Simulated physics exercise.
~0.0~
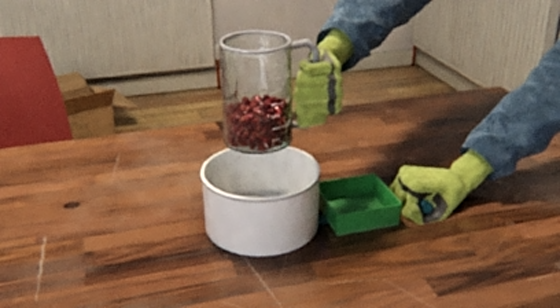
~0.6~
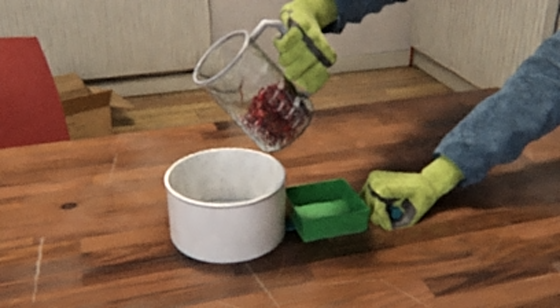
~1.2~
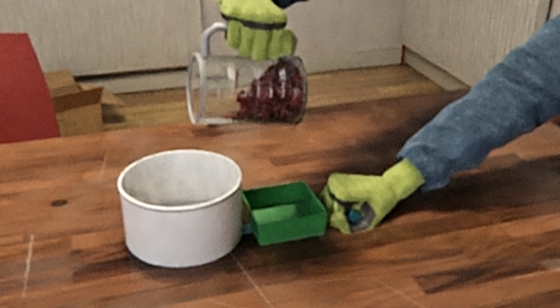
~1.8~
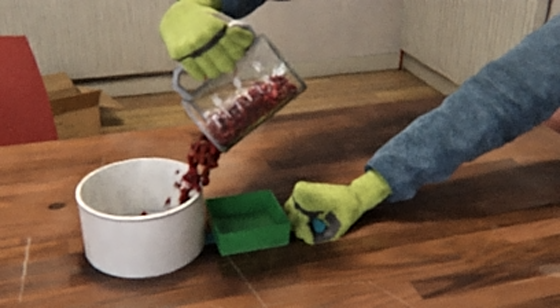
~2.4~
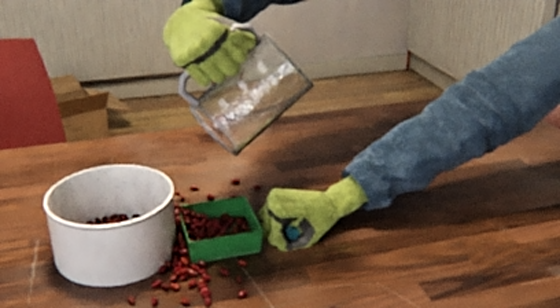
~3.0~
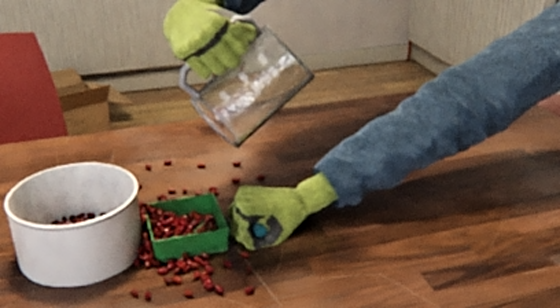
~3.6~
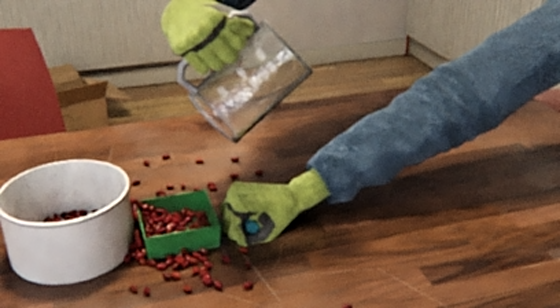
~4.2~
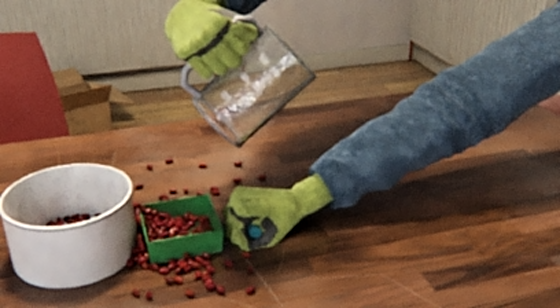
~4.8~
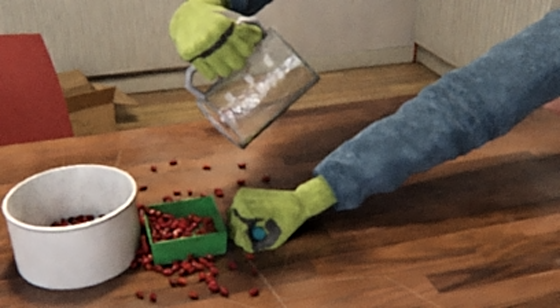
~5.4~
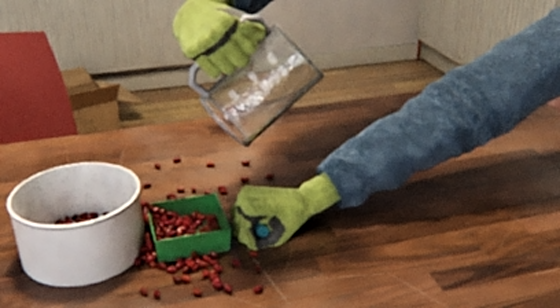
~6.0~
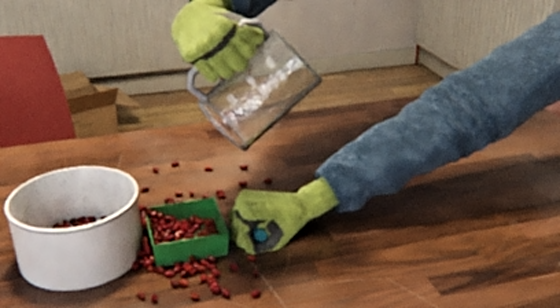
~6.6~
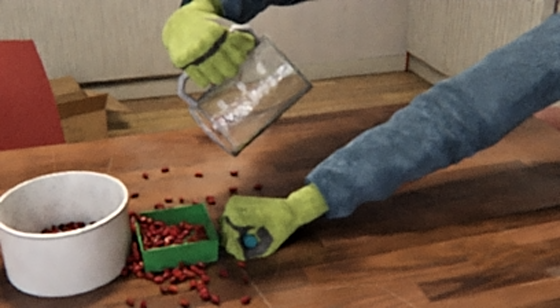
A glass jug of red beans, tipped by a gloved hand, emptied over a white pot and a joined green tin as another hand slid them left, leaving beans in both and many scattered across the wooden table.
